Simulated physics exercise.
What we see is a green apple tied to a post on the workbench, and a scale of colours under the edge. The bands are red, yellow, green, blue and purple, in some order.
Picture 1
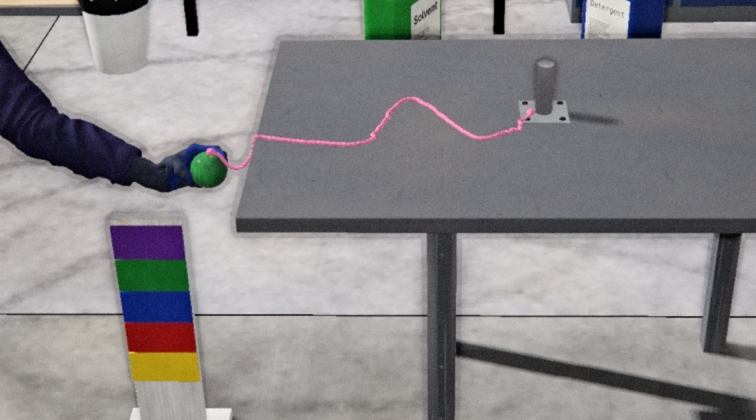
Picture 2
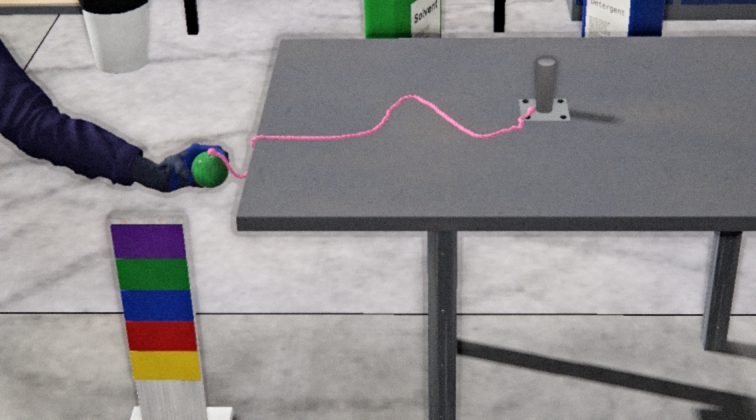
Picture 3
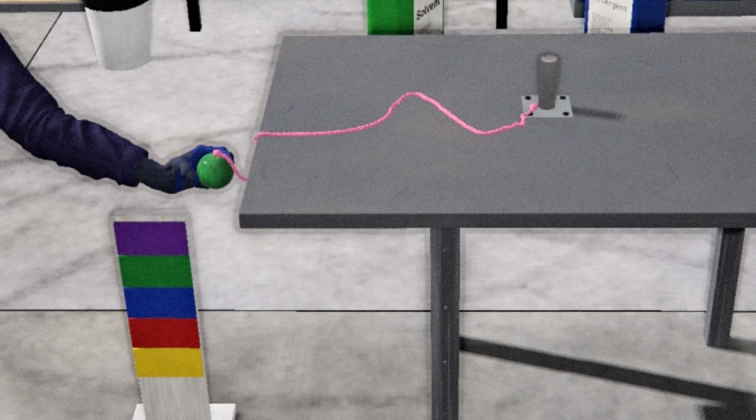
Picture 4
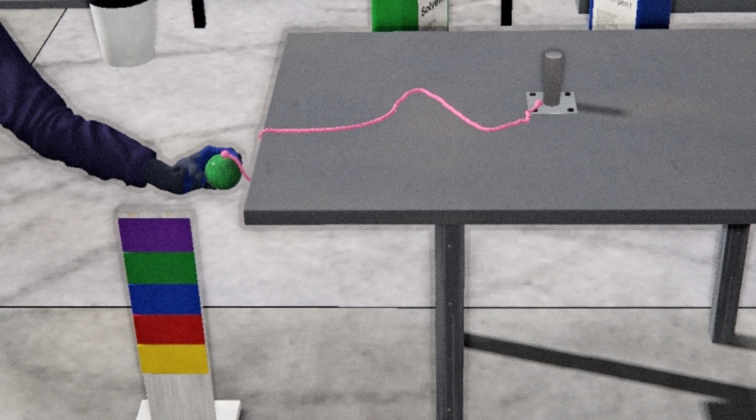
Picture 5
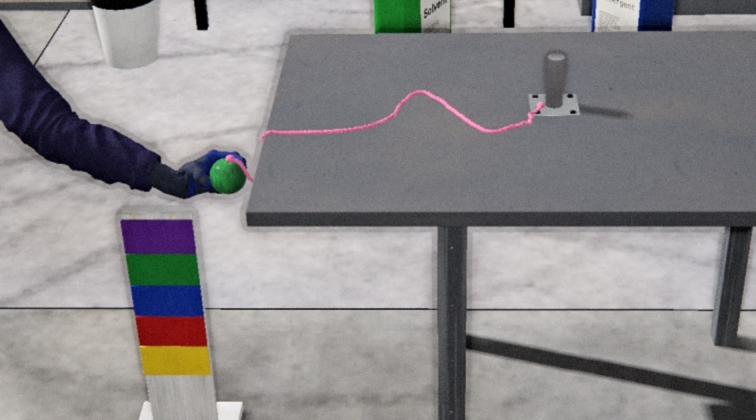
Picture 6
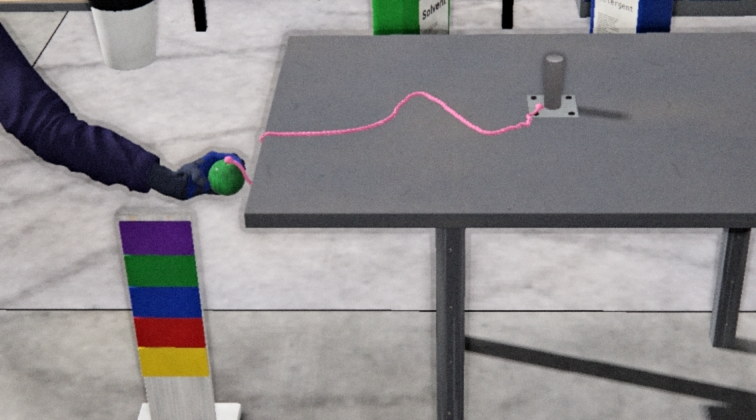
To begin with, a gloved hand at the left holds a round green object beside a grey workbench, a pink cord running from it to an upright post, with a striped colour scale below. The hand then edges slightly right and down as the view shifts a little, while the cord's wavy stretch across the bench barely changes.
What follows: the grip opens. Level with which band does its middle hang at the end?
Its centre hangs level with the red band.
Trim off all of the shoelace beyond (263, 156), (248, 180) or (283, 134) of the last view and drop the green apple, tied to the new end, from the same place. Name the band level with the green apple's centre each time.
Taking them in turn: Green; blue; purple.
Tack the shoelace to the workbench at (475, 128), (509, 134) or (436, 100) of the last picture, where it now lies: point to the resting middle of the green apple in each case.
Near (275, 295), (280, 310) and (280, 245).
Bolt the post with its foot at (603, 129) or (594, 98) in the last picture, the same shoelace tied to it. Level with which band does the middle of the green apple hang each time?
One after the other, blue; blue.
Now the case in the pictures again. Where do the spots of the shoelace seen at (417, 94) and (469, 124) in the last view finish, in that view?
At (334, 123), then (422, 116).
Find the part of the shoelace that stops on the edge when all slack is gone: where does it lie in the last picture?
That spot is around (386, 121).
Early on, apple near (261, 306); level with blue.
Midway, apple near (300, 328); level with red.
Near the end, apple near (270, 335); level with red.
Finally, apple near (283, 335); level with red. Its middle rests at the red band.
